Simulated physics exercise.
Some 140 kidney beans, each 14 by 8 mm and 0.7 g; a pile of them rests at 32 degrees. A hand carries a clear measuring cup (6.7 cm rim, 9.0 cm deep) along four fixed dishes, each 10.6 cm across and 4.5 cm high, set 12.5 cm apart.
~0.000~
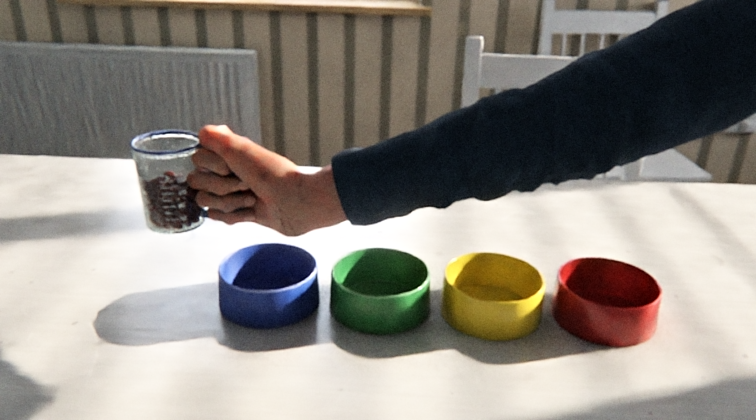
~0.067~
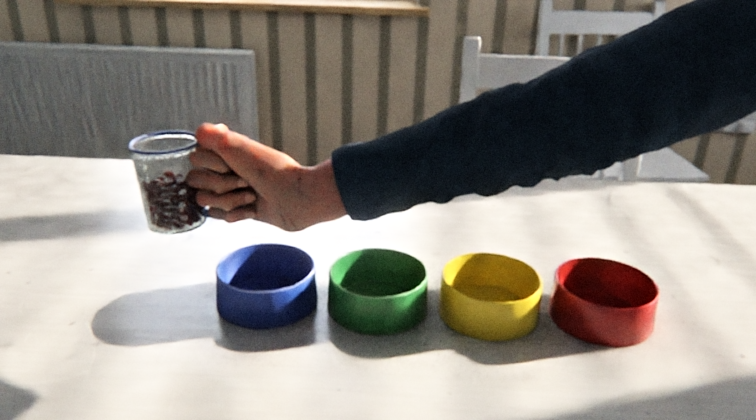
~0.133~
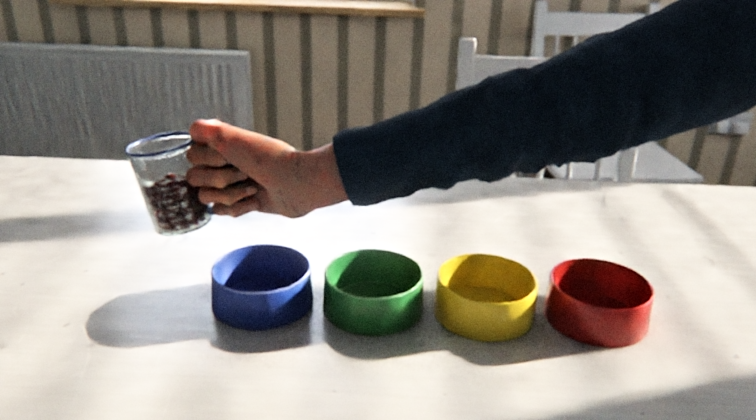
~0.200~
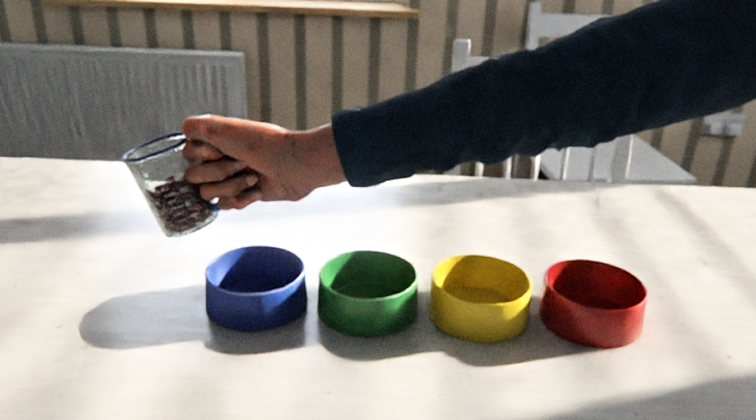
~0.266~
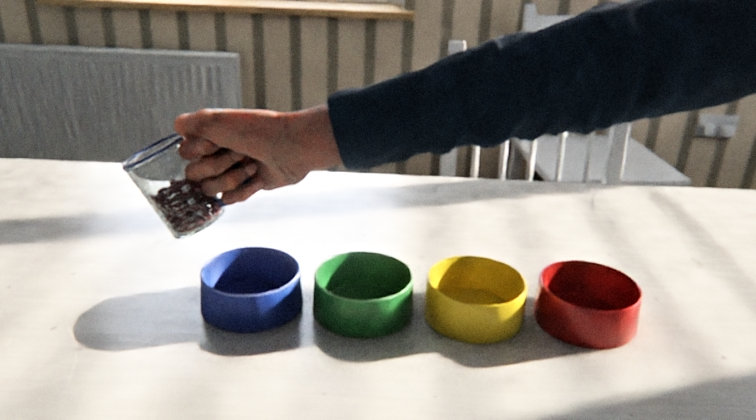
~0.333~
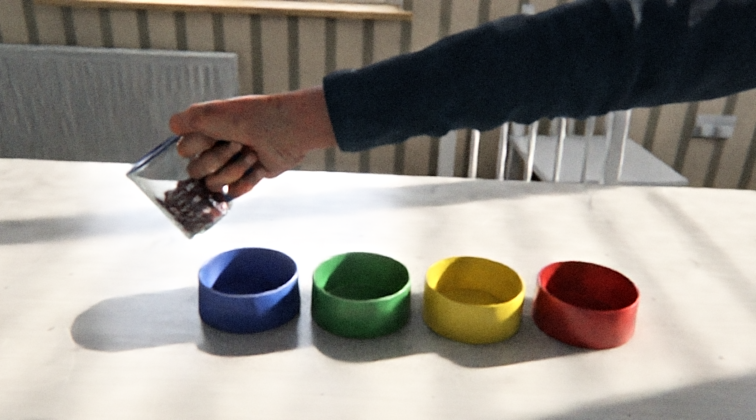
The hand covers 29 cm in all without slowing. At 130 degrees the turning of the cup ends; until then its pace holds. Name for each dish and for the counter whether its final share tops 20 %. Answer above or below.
Red: Below, blue: Above, green: Below, yellow: Below, counter: Below.
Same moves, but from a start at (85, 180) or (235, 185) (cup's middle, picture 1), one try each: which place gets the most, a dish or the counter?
The winner: Counter; blue.
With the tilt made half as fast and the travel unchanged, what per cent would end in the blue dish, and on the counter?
Then: Blue 10; counter 30.
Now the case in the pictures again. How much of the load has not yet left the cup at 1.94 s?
Some 0 per cent of the load.
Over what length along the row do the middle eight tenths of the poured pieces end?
About 6 cm.
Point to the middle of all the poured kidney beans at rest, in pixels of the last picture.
At about (242, 293).
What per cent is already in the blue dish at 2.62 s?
Some 100 per cent.
After 1.30 s, tilt 130 degrees; cup holds 0 %, blue 100 %.
After 1.94 s, tilt 130 degrees; cup holds 0 %, blue 100 %.
After 2.62 s, tilt 130 degrees; cup holds 0 %, blue 100 %.
In the end, at 2.9 s, red 0 %, blue 100 %, green 0 %, yellow 0 %, counter 0 %.
